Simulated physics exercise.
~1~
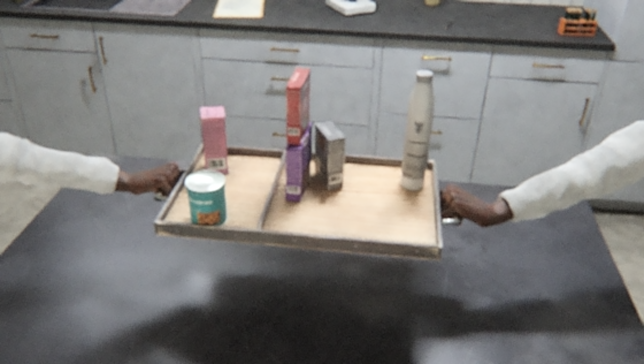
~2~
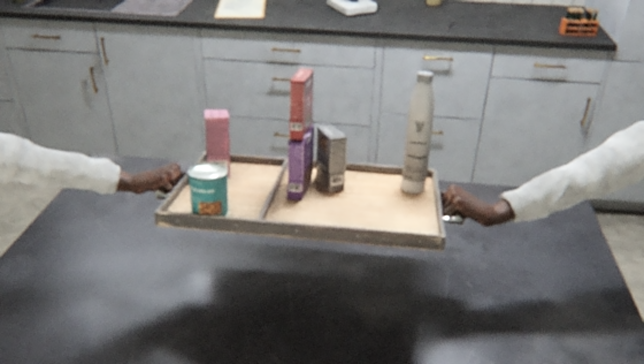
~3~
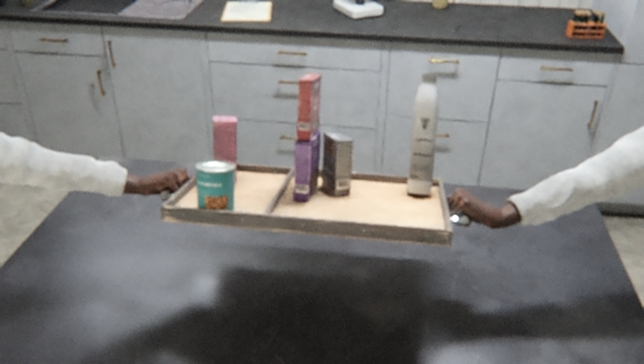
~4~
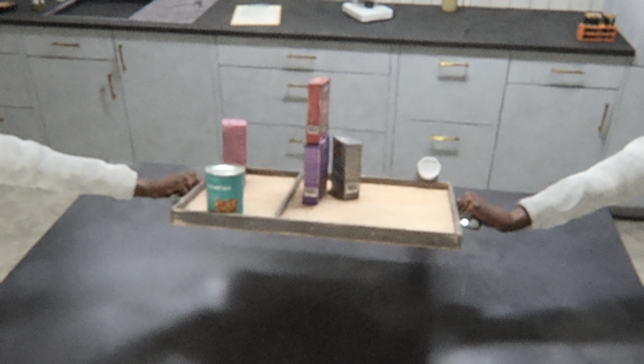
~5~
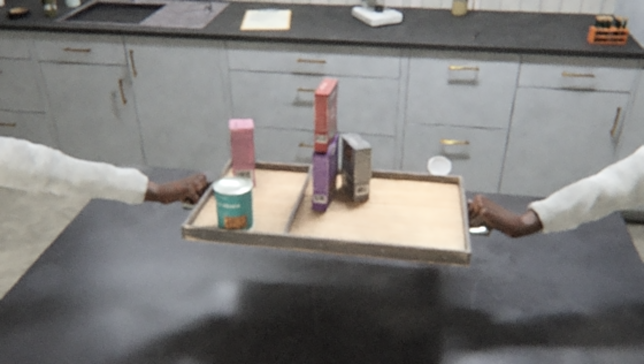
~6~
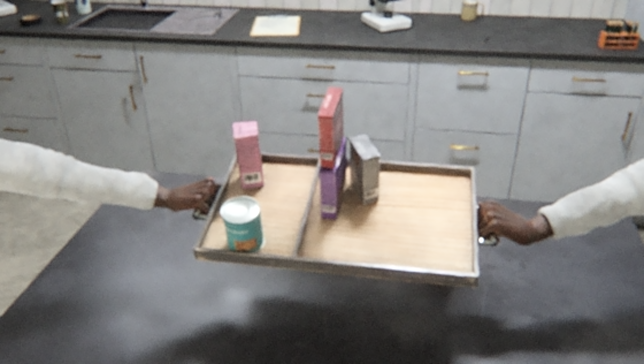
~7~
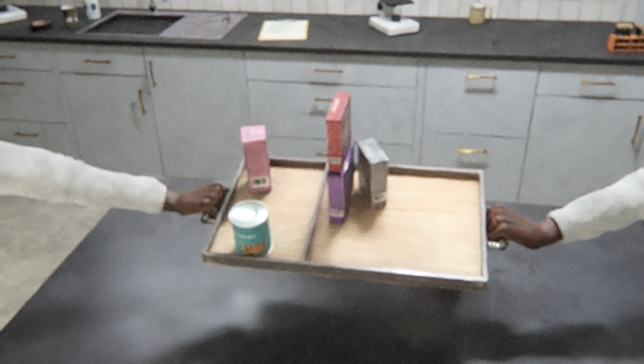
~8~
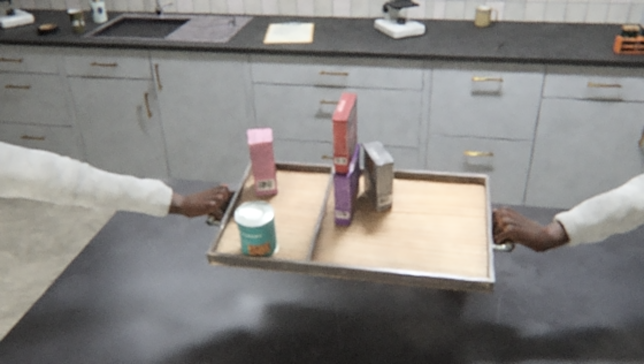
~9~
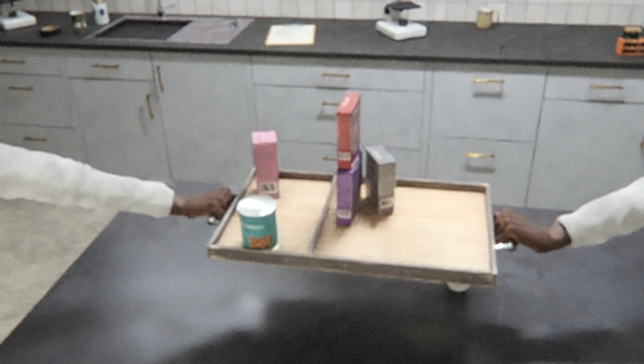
In the video, two hands tilt a tray of cartons, a turquoise tin and a white bottle away, then back the other way, above a dark table; the bottle tips off the far side, while the tin and cartons remain on the tray as it levels.
